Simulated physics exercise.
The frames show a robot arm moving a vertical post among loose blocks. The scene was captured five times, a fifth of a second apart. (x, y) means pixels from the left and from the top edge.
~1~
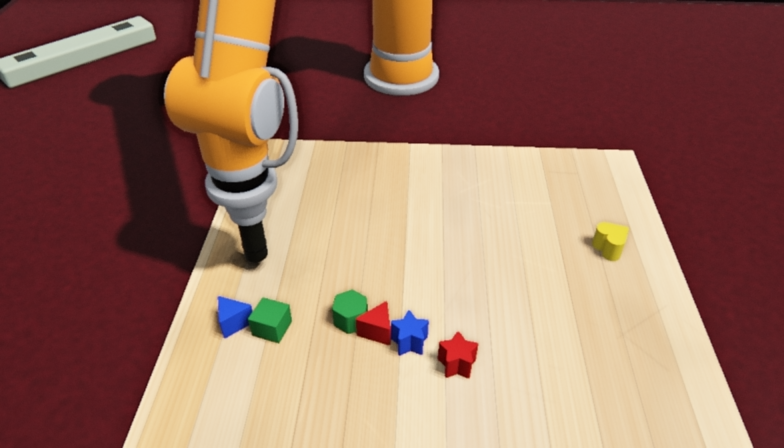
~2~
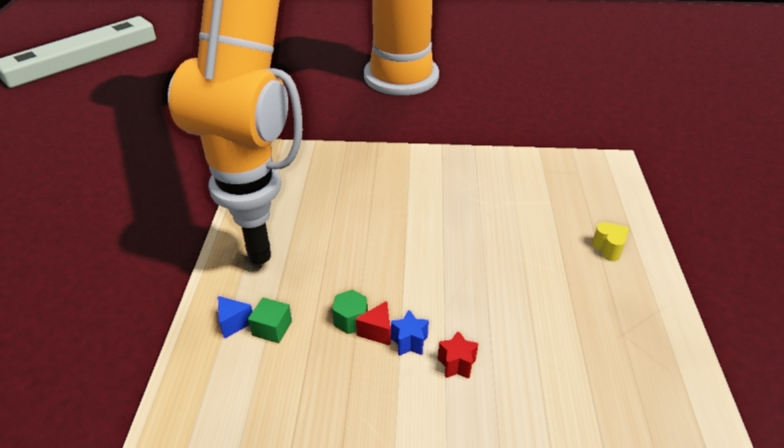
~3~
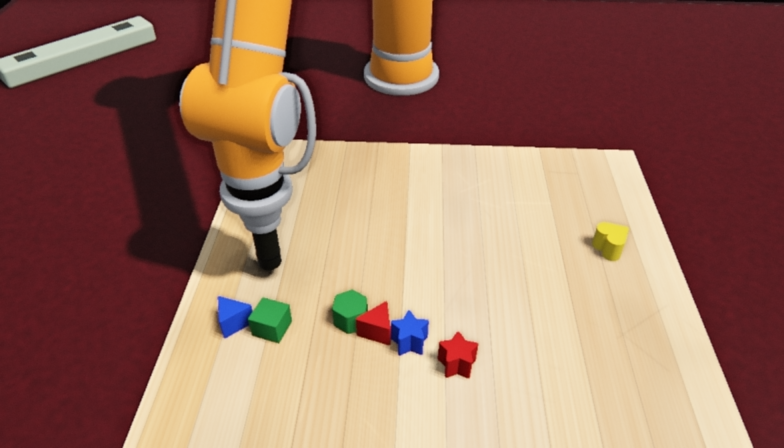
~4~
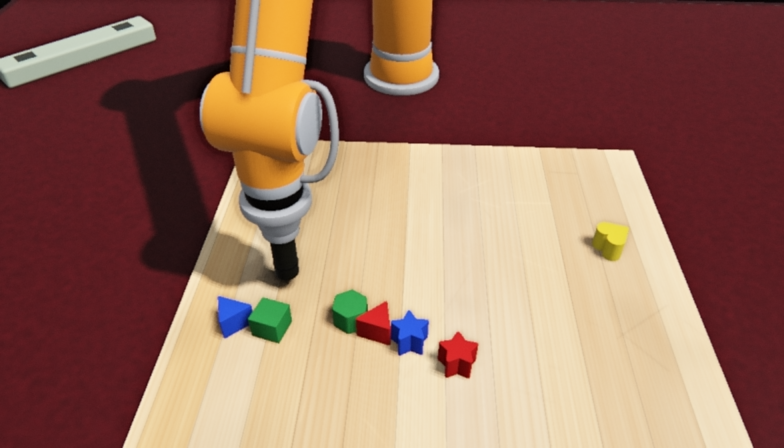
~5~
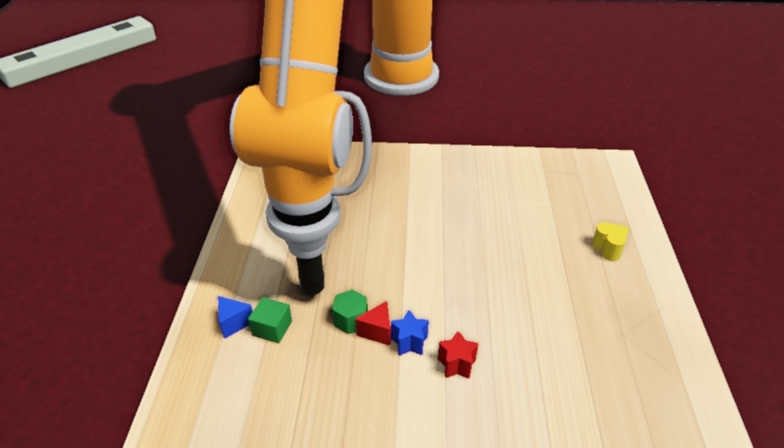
A pale wooden board lies on a dark red surface, seen from above at an angle by a still camera. A blue triangular block and green square sit at the left, a green hexagon, red triangle, blue star and red star nearer the middle, and a yellow block at the right. An orange robot arm moves its black tip rightward and nearer, while every block stays still.
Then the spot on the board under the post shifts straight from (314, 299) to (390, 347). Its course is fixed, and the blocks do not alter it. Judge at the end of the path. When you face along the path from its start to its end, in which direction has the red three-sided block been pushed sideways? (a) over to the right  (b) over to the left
Correct choice: A.
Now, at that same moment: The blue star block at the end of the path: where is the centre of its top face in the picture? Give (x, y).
At roughly (433, 329).
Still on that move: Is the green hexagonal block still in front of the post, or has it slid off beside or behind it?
I predict the post still has it in front.
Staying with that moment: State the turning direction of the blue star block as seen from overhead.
Rotates counter-clockwise.
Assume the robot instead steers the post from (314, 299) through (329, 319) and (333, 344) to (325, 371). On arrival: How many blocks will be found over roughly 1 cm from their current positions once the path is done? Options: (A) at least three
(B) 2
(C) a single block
That would be A.
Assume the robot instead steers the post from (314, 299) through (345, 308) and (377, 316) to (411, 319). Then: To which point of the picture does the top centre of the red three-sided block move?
Its top middle: (395, 343).
What follows on the original path. One third of the way, post at (338, 303); green hexagonal block at (361, 313); red three-sided block at (387, 324), turned 20° anticlockwise; blue star block at (421, 328).
Two thirds of the way, post at (363, 319); green hexagonal block at (384, 332), turned 25° clockwise; red three-sided block at (408, 346), turned 25° anticlockwise; blue star block at (431, 329), turned 15° anticlockwise.
At the end, post at (390, 336); green square in place; green hexagonal block at (409, 352), turned 35° clockwise; red three-sided block at (431, 370); blue star block at (433, 329), turned 25° anticlockwise.
